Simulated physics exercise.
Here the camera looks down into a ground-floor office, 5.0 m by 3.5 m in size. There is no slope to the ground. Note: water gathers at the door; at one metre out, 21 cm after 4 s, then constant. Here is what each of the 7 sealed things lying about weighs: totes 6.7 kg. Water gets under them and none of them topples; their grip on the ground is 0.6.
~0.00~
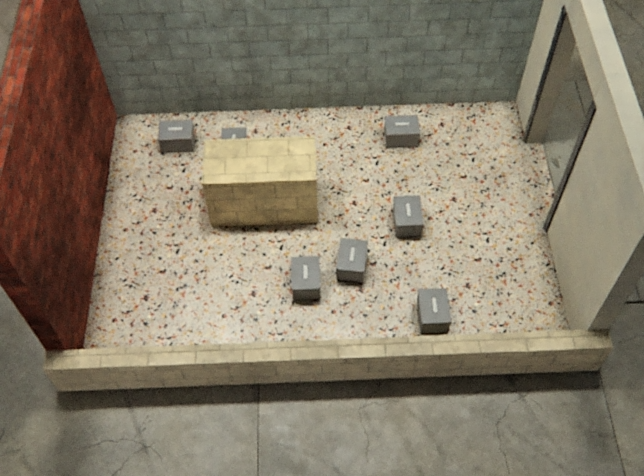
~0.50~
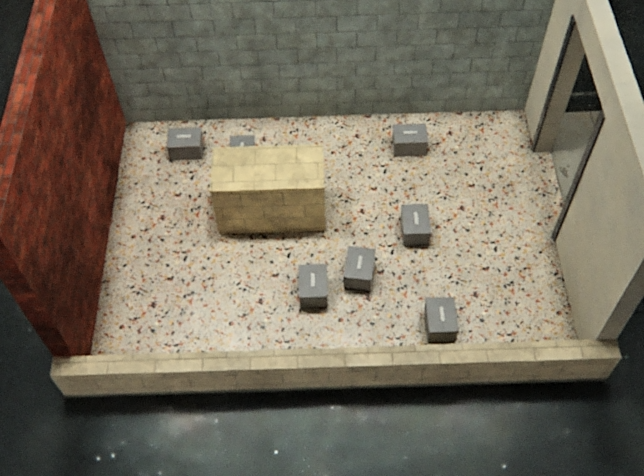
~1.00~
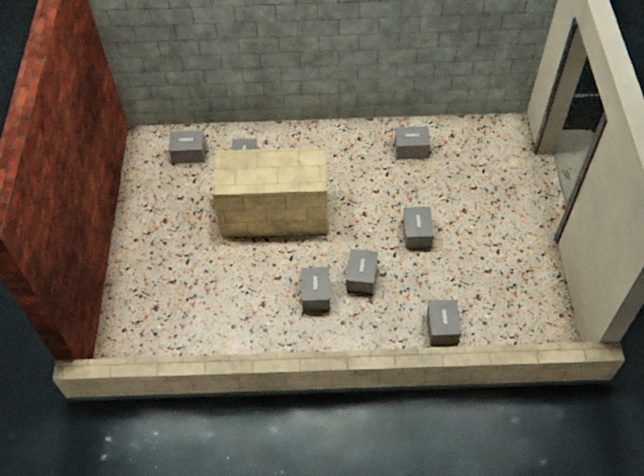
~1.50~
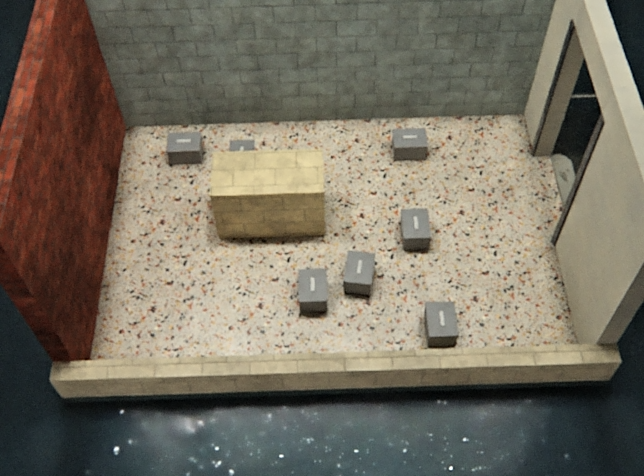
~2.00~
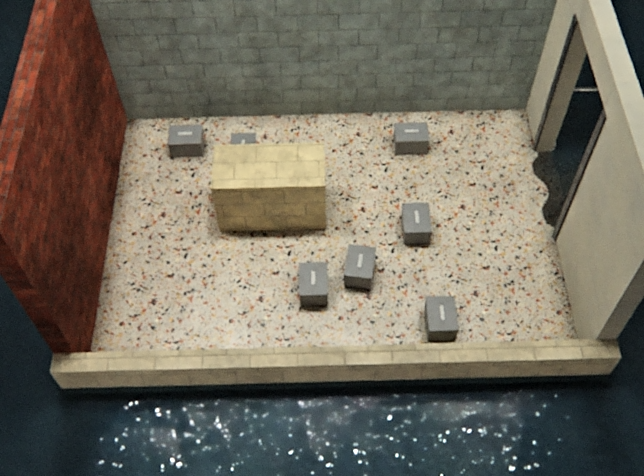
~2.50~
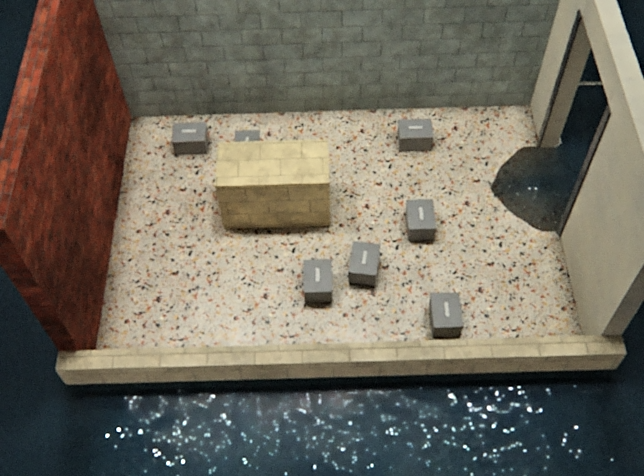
In a walled room with a speckled floor, gray boxes sat still around a tan block while dark, glinting water appeared outside, then crept through the doorway on the right and spread slightly across the floor.
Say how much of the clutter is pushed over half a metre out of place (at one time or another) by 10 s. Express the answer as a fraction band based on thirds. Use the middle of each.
The band is at least two thirds.
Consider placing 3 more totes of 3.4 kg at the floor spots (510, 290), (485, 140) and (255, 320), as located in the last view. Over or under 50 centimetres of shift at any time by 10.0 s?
In that order: Short of it, past it, past it.
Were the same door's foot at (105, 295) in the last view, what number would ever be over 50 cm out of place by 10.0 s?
Then it comes to 4.
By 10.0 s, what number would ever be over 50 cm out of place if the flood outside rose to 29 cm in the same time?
Count under that change: 6.
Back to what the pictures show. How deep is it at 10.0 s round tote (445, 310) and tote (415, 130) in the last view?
Around 6 cm and 13 cm.
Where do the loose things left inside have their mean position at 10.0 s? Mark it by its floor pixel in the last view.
Mean position approx. (199, 274).
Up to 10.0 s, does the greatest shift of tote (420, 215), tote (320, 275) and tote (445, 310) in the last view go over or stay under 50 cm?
So that's beyond it for the first, beyond it for the second and inside it for the last.
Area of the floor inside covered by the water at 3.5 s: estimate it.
At that time the wet patch spans about 2.5 m2.
After 3.5 s 0 of 7 are over 50 cm from their spots; 0 afloat.
After 4.5 s 0 of 7 are over 50 cm from their spots; 0 afloat.
After 7.0 s 4 of 7 are over 50 cm from their spots; 2 afloat.
After 10.0 s 6 of 7 are over 50 cm from their spots, and 6 have been at some point; 6 afloat.
